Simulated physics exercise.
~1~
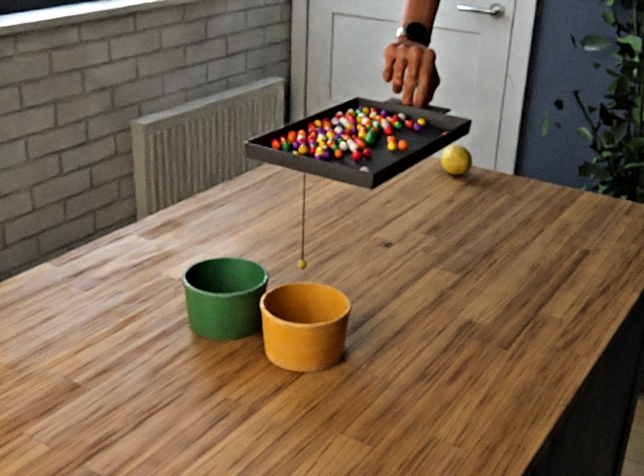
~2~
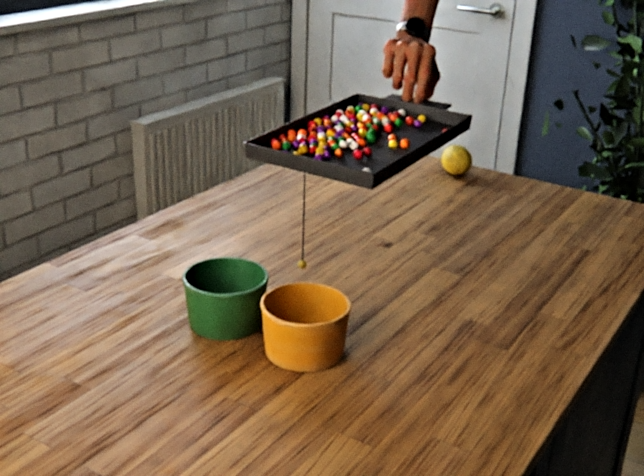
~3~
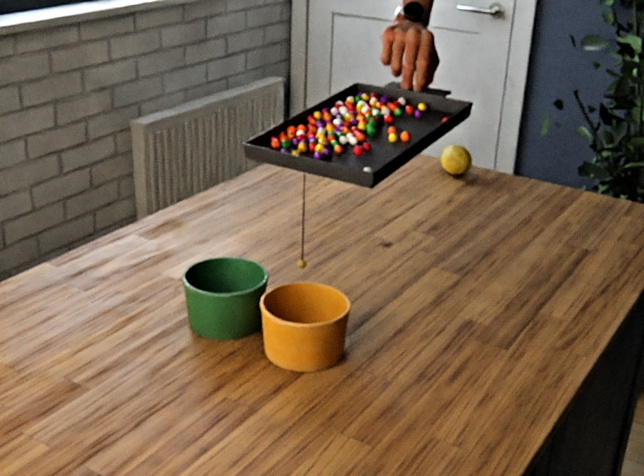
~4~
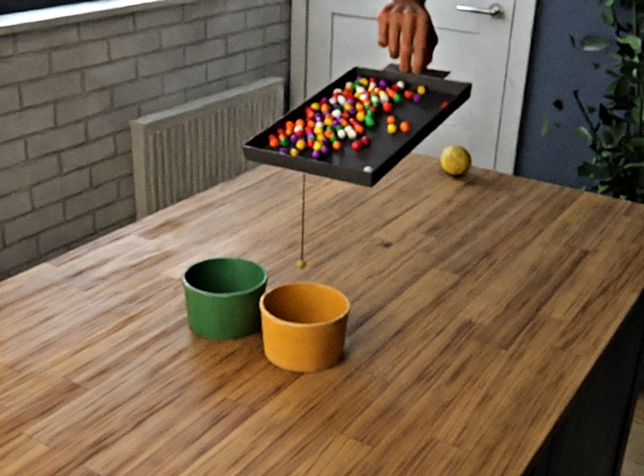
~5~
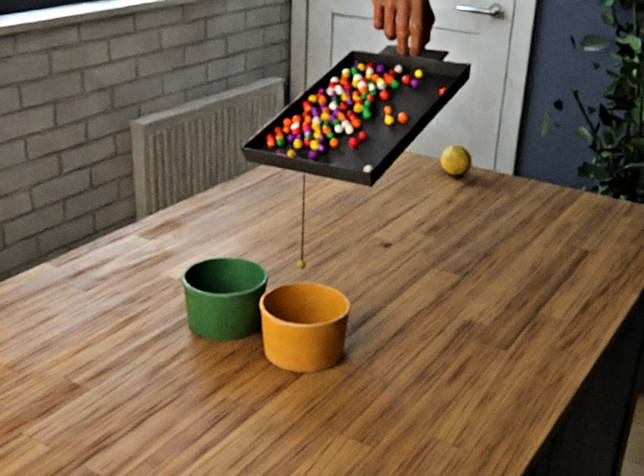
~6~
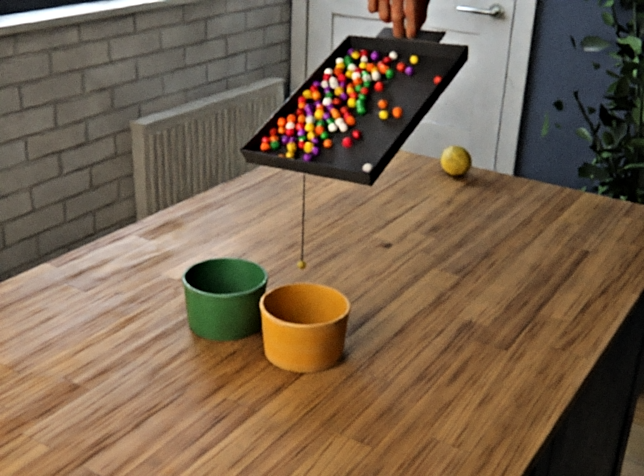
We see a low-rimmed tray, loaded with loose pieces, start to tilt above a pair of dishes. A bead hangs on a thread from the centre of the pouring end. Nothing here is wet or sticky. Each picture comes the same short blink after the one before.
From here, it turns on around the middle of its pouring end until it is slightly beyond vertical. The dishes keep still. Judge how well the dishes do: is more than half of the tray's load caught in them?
Yes, more than half is caught.
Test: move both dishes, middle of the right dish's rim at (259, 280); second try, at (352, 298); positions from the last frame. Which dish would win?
Result, try one: The dish further right; try two: The dish further left.
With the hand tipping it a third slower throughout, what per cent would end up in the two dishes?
That works out at roughly 80 per cent.
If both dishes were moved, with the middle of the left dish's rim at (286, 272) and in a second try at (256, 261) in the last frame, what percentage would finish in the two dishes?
Trial 1 10%, trial 2 20%.
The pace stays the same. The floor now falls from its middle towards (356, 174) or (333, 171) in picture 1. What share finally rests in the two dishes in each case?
In order, 30 in a hundred and 50 in a hundred.
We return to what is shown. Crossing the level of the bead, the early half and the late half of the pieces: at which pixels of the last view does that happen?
Around (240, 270) and then (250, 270).
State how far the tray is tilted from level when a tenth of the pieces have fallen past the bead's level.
Roughly 90°.
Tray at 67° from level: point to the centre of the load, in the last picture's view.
The load is centred near (288, 143).
Shortly afterwards, tray tipped steeply; all but a few on the tray; only a few in the left dish; only a few in the air.
Next, tray tipped past a quarter turn; near a third on the tray; a little in the right dish; near a quarter in the left dish; a little outside both; near a third in the air.
Some moments later, tray tipped past a quarter turn; near a quarter in the right dish; near two thirds in the left dish; near a quarter outside both.
In the end, tray tipped past a quarter turn; near a quarter in the right dish; near two thirds in the left dish; near a quarter outside both.
